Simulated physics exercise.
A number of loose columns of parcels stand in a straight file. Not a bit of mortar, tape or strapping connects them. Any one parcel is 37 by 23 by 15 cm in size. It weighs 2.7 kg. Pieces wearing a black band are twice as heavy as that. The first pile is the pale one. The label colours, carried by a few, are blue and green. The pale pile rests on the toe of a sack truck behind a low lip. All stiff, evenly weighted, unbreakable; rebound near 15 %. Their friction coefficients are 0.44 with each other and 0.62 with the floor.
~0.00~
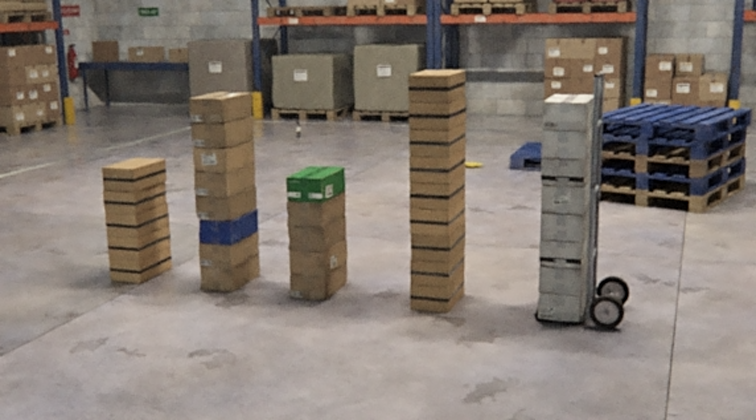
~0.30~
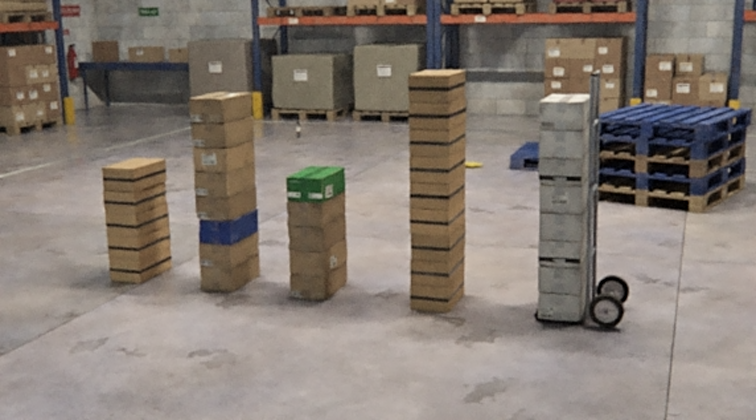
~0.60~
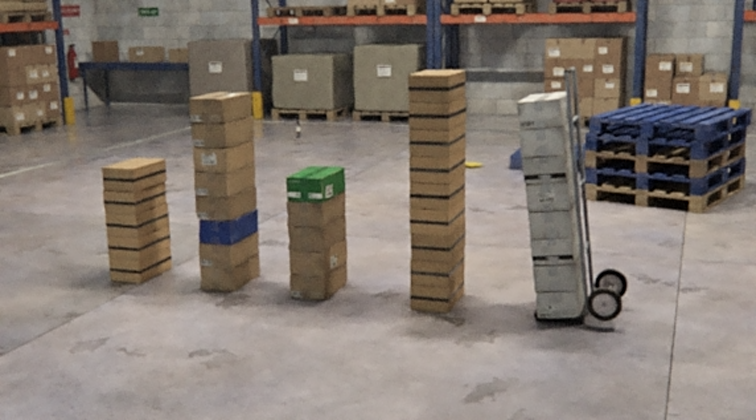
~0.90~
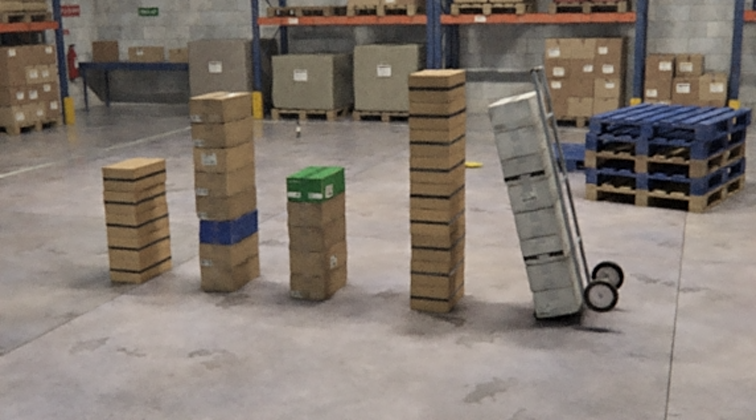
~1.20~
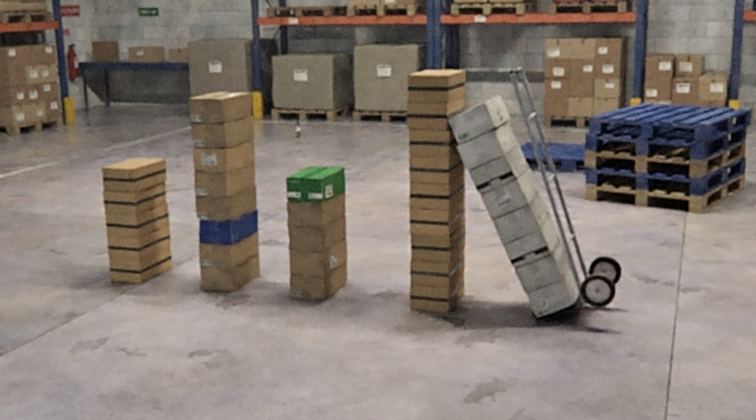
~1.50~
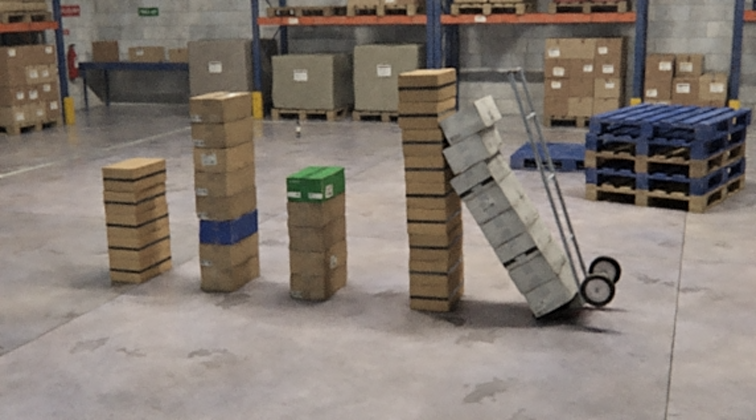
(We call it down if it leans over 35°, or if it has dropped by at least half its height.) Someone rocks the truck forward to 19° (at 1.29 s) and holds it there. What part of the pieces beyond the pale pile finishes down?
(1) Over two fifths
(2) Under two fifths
(1) Over two fifths.
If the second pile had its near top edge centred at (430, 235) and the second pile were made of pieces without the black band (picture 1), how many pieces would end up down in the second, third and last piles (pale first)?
In that case second 0, third 0, last 0.
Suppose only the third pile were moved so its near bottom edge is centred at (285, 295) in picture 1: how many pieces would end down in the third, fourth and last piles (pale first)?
Per pile - third: 4, fourth: 7, last: 5.
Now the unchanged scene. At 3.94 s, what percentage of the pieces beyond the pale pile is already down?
By then 95 %.
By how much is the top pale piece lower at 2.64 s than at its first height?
I'd put it at close to 20 cm below where it started.
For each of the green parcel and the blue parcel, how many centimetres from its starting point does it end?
Approx. distance from start in cm - green 85, blue 60.
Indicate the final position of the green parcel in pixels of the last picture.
Somewhere around pixel (205, 235).
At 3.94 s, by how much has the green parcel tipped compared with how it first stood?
About 50°.
By 2.64 s, 8 of the pale pile down; none of the 27 other parcels down, 9 disturbed.
By 3.16 s, 8 of the pale pile down; 9 of the 27 other parcels down; green parcel tilted 18°, 46 mm lower; blue parcel tilted 8°.
By 3.94 s, 8 of the pale pile down; 26 of the 27 other parcels down; blue parcel tilted 45°, 19 cm lower; green parcel tilted 45°, 36 cm lower.
When it is over (5.7 s), 8 of the pale pile down; 26 of the 27 other parcels down; blue parcel on its side; green parcel tilted 47°, 36 cm lower. That is 96 per cent. In pixels of the last frame, middles, blue parcel near (158, 257), green parcel near (205, 235).
